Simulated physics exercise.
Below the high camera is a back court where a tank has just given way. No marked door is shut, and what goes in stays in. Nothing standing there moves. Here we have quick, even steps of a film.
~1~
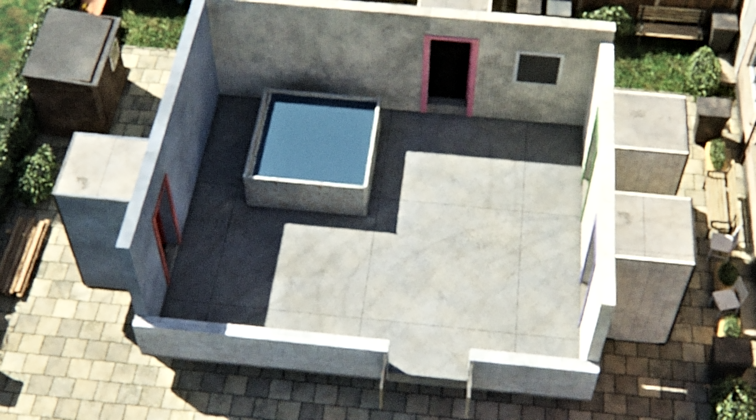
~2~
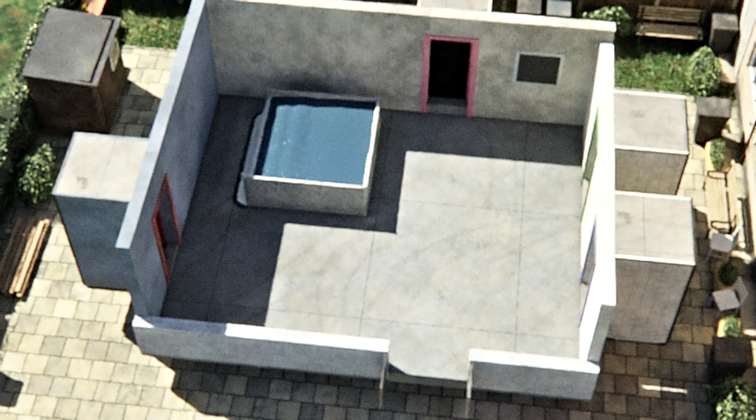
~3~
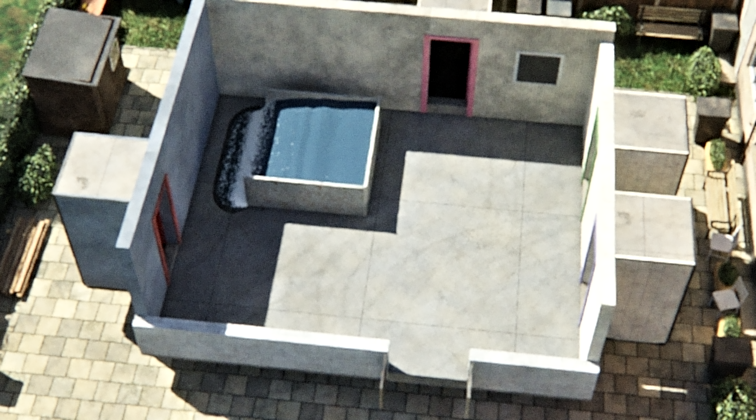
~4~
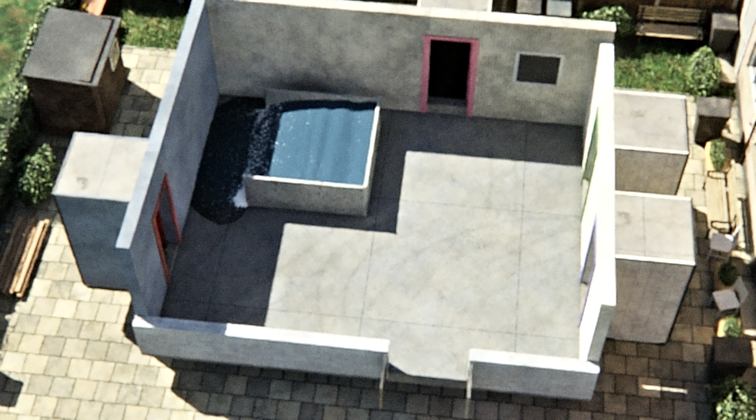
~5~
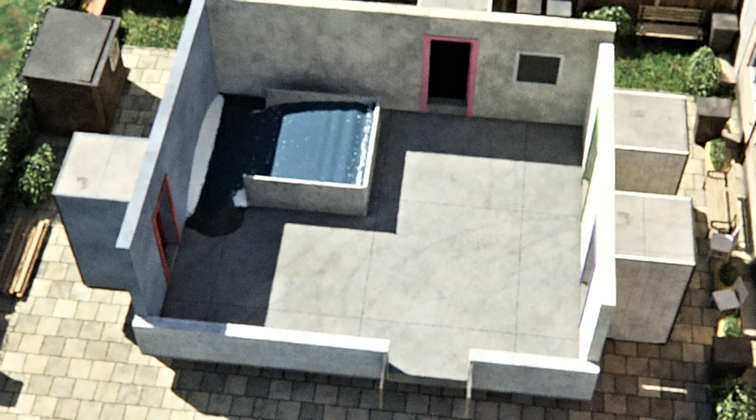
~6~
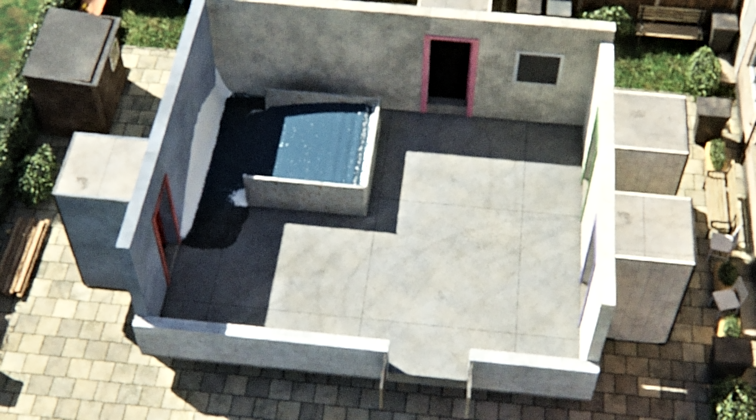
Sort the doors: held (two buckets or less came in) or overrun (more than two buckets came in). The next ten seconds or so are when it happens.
Sorted: Blue door overrun, pink door held, red door overrun, green door held.
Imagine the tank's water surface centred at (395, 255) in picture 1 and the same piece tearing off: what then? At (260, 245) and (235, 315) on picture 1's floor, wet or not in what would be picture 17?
Points in order: Inundated; inundated.
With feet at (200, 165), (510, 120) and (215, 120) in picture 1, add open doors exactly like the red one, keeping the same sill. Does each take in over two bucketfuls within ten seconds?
First crosses the line, second stays short of it, third crosses the line.
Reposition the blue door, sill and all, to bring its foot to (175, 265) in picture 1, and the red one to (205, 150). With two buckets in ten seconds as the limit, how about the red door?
Result for red: It ends up above.
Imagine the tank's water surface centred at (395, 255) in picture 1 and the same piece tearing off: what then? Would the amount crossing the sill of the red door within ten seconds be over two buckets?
Red: Overshoots.
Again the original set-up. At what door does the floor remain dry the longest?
Looks like the one in blue.
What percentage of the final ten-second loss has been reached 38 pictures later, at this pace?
Share gone by then: About 35 %.
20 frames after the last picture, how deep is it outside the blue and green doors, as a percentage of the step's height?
In order: Roughly 0 % and 0 %.
A moment on, water covers 15 % of the floor; the blue door not reached, the pink door not reached, the red door wet at the sill, nothing in, the green door not reached.
Next, water covers 25 % of the floor; the blue door not reached, the pink door not reached, the red door under two buckets in, the green door not reached.
Then, water covers 50 % of the floor; the blue door not reached, the pink door wet at the sill, nothing in, the red door over two buckets in, the green door not reached.
Later, water covers 85 % of the floor; the blue door over two buckets in, the pink door wet at the sill, nothing in, the red door over two buckets in, the green door wet at the sill, nothing in.
In the end, water covers 95 % of the floor; the blue door far over two buckets in, the pink door wet at the sill, nothing in, the red door over two buckets in, the green door wet at the sill, nothing in.
